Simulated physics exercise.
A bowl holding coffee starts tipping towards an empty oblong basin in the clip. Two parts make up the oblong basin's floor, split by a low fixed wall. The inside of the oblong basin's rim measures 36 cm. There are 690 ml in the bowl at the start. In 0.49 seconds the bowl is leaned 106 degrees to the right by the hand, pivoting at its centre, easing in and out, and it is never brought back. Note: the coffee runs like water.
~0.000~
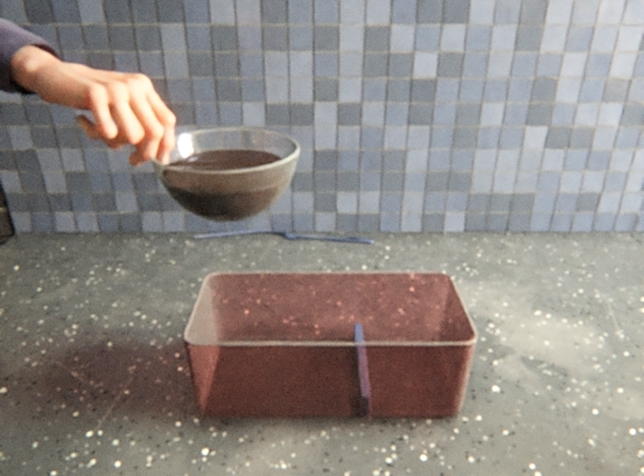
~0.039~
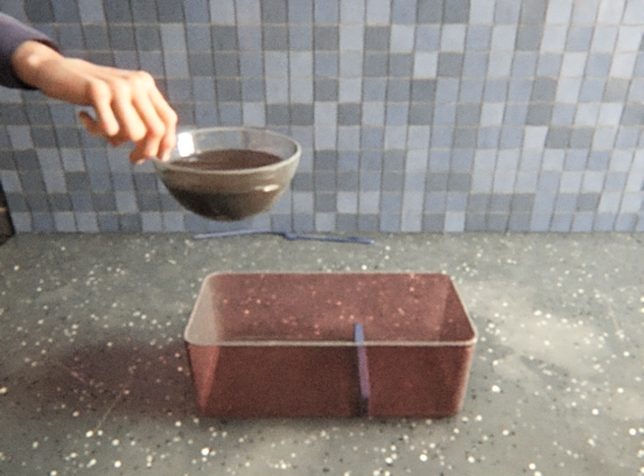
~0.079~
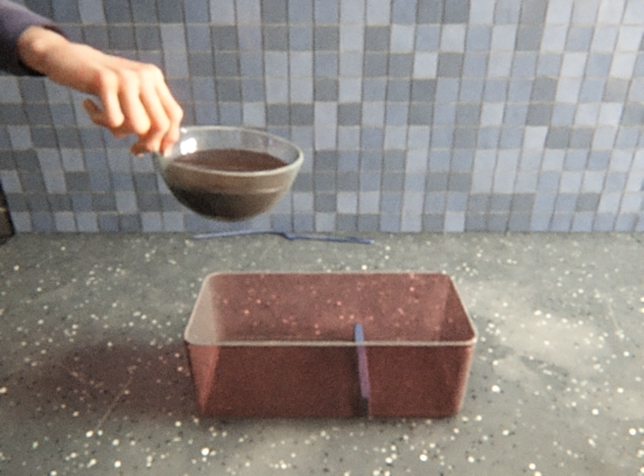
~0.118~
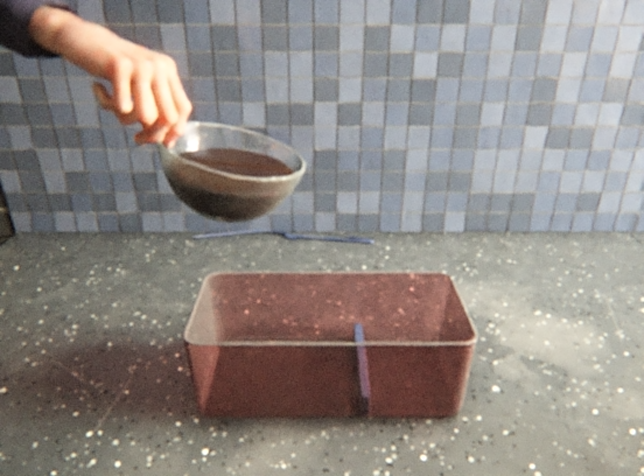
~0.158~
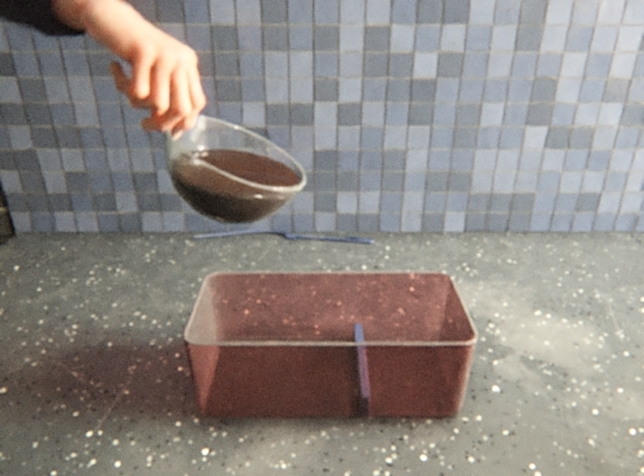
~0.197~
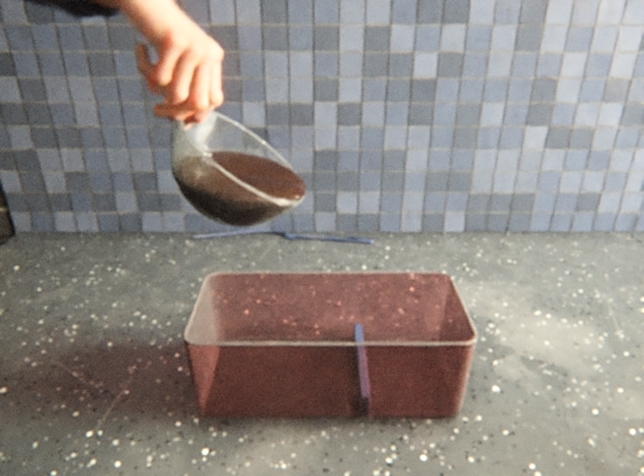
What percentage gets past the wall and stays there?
About 20 per cent.
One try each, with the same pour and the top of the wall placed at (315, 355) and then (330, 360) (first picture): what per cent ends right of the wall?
70 per cent first, 55 per cent second.
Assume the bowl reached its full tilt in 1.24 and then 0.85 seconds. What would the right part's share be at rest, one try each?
I'd expect close to 35 per cent and then close to 25 per cent.
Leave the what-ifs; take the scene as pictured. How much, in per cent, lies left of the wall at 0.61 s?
I'd say near 82 percent.
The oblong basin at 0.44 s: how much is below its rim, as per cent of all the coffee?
About 34 per cent.
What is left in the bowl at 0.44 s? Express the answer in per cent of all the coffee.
Roughly 6 %.
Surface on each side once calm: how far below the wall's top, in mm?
Close to 20 mm left and close to 26 mm right.
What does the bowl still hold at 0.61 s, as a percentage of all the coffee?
Close to 0 percent of the whole amount.
Then, 0.44 s in, the tilt is 103° and 6 per cent is still to pour, 35 is left of the wall and 0 right of it.
Then, 0.61 s in, the tilt is 106° and 0 per cent is still to pour, 83 is left of the wall and 10 right of it.
Then, 0.79 s in, the tilt is 106° and 0 per cent is still to pour, 70 is left of the wall and 19 right of it.
Then, 0.99 s in, the tilt is 106° and 0 per cent is still to pour, 71 is left of the wall and 20 right of it.
Finally, 72 per cent lies left of the wall, 20 right of it and 8 outside.
